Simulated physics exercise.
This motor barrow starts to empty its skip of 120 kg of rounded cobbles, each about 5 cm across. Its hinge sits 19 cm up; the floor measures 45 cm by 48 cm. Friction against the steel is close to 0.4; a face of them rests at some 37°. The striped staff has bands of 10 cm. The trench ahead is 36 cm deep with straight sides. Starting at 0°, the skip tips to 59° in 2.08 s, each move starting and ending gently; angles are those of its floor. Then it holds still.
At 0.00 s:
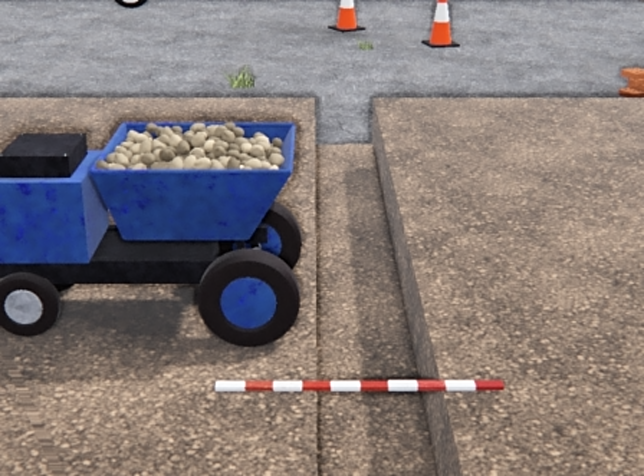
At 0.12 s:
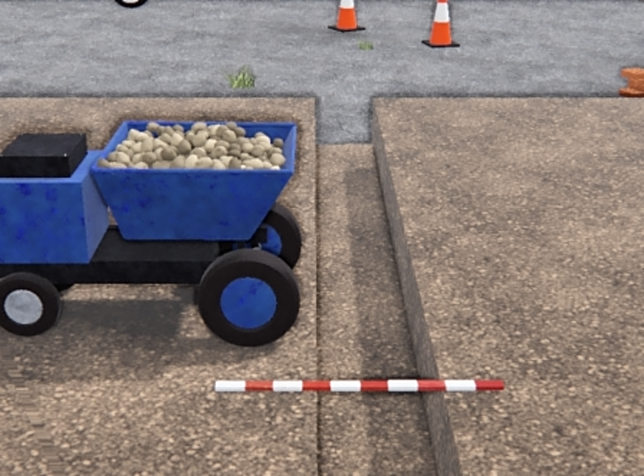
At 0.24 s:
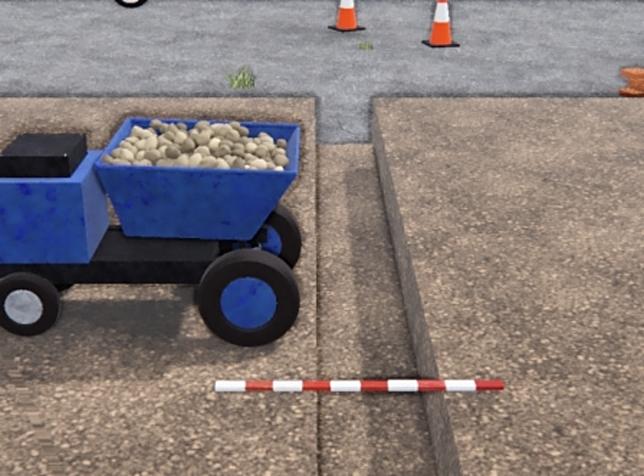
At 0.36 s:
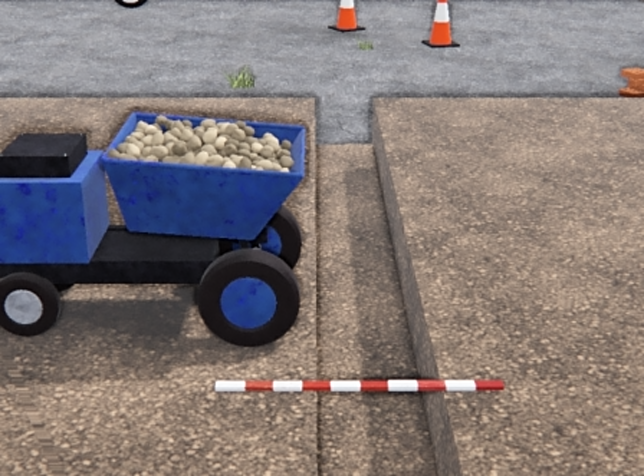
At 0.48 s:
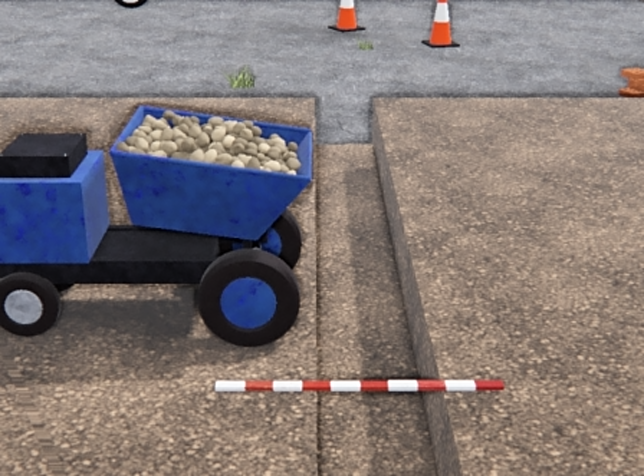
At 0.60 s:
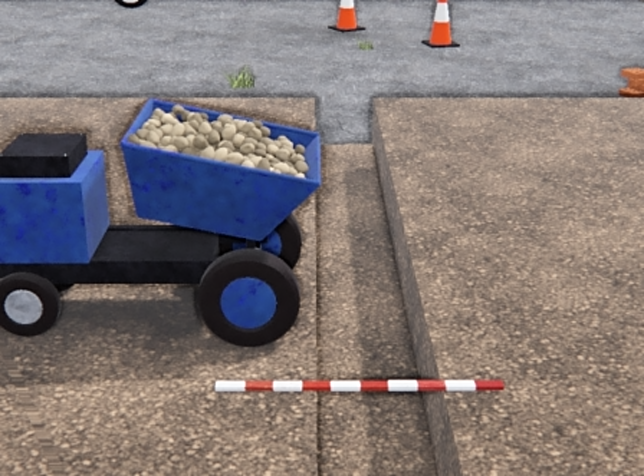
A blue skip full of rounded stones slowly tilts toward the right on its barrow.
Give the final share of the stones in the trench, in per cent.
Roughly 34 per cent ends in the trench.
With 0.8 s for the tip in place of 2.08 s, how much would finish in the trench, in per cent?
Then about 25 per cent.
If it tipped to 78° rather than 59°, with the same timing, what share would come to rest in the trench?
Then about 70 per cent.
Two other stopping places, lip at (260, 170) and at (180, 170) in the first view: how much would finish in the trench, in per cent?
About 45 and 40 per cent.
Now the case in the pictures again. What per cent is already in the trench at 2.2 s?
About 10 per cent by then.
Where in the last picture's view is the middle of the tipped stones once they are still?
Around (401, 380).
After 1.6 s the floor is at 50°; 100 % in the skip; the foremost stones are at (377, 213).
After 2.2 s the floor is at 59°; 85 % in the skip, 11 % in the trench, 4 % past the trench; the foremost stones are at (462, 299).
After 2.5 s the floor is at 59°; 73 % in the skip, 17 % in the trench, 10 % past the trench; the foremost stones are at (525, 321).
After 4.5 s the floor is at 59°; 54 % in the skip, 34 % in the trench, 12 % past the trench; the foremost stones are at (554, 323).
